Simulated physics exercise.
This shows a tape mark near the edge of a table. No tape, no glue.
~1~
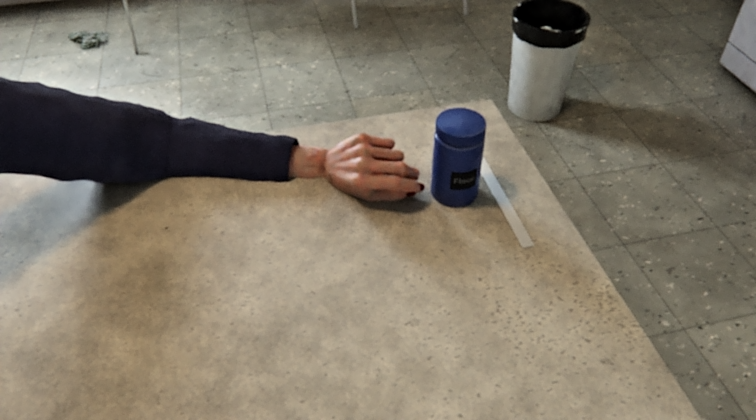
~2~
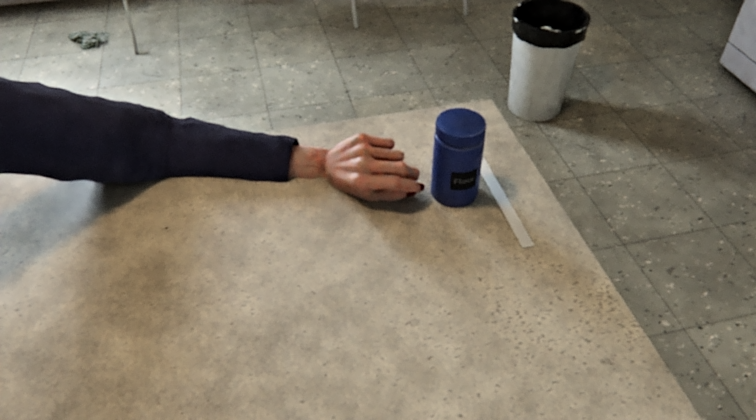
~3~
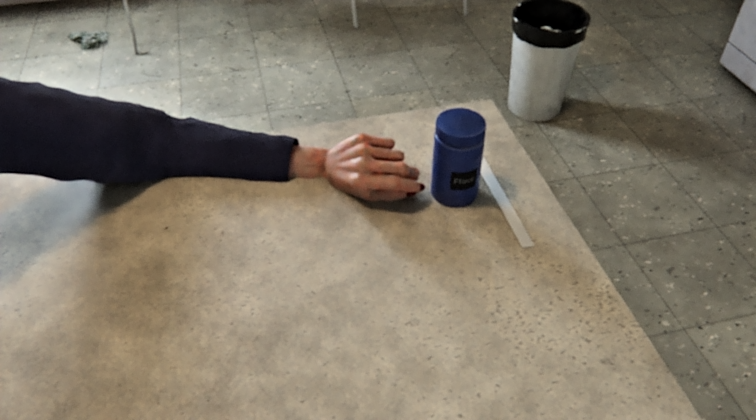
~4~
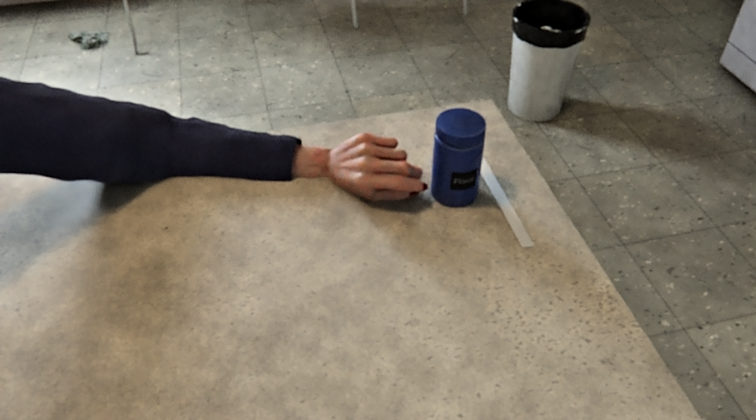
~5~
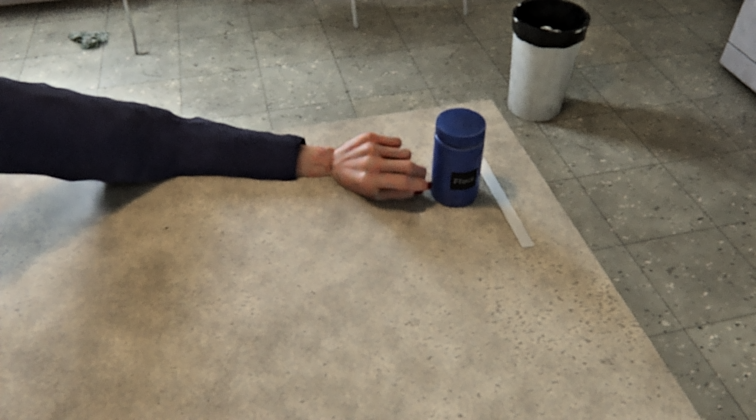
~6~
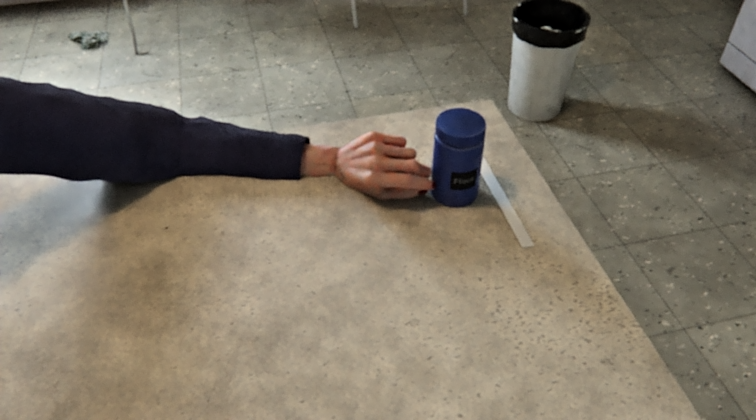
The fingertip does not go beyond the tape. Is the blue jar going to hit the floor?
As it turns out, the blue jar stays on the table.
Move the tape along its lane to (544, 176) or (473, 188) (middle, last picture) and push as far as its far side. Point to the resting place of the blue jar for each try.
Resting at (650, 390) and (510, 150).
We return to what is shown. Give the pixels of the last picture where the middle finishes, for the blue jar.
Around (527, 148).
Then, 0.48 s past the last view, blue jar travelled about its own width near (489, 154).
Finally, the blue jar remains on top, near (527, 148).
